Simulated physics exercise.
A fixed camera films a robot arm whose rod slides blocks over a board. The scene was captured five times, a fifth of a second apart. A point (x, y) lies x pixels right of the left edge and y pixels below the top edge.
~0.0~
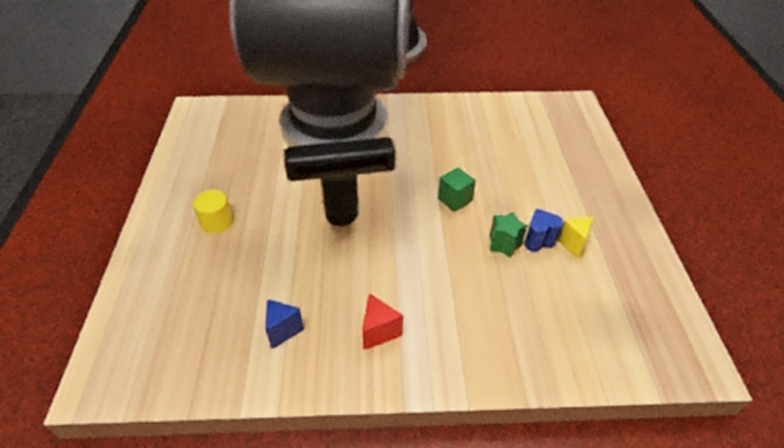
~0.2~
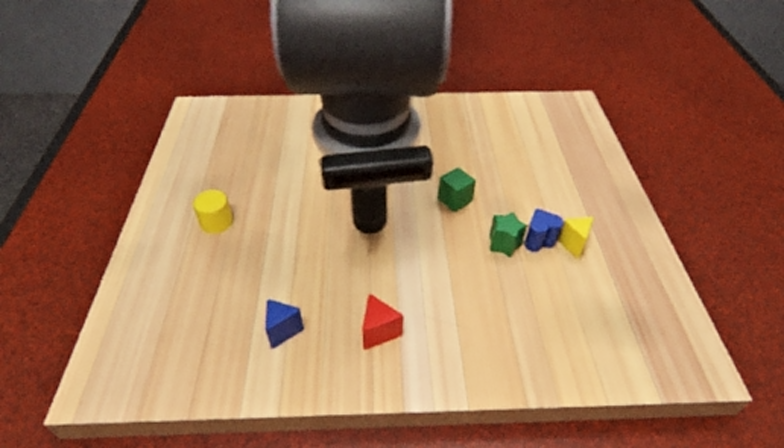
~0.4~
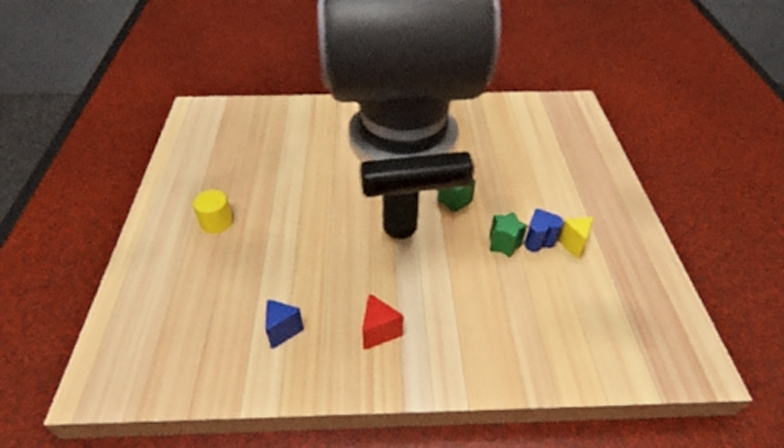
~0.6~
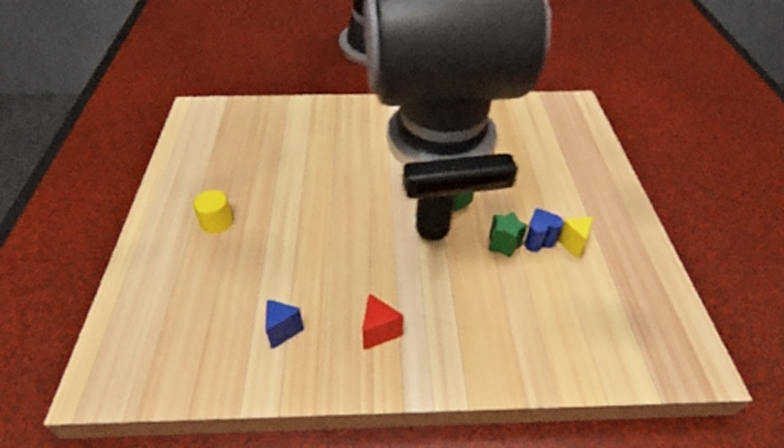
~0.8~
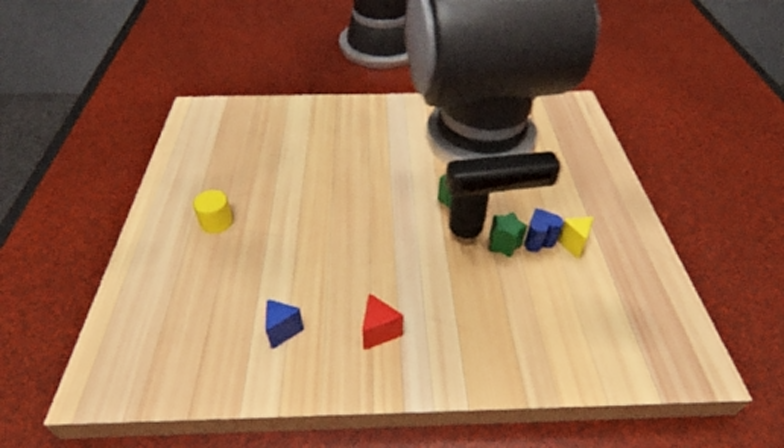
A dark robot arm with a short rod slid steadily right above a wooden board, passing in front of the green cube and nearing the green star, while the colored blocks all stayed still.
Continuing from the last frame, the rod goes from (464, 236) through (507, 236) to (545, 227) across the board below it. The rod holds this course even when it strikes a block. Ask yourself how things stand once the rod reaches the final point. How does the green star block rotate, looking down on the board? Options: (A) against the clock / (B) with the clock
I'll go with B - with the clock.
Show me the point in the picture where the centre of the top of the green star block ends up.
The answer is (545, 233).
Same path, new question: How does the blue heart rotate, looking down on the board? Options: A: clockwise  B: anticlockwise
The correct letter is B.
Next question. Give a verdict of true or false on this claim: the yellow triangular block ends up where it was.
That is false.
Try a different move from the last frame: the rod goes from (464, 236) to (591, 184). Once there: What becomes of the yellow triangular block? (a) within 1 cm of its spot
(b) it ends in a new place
The correct letter is a.
On the path given first. Halfway along, rod at (510, 227); green star block at (538, 232), turned 40° clockwise; blue heart at (564, 222), turned 50° anticlockwise; yellow triangular block at (588, 223), turned 40° clockwise.
At the end, rod at (548, 218); green four-sided block unmoved; green star block at (545, 233), turned 75° clockwise; blue heart at (584, 222), turned 40° anticlockwise; yellow triangular block at (607, 227), turned 60° clockwise.
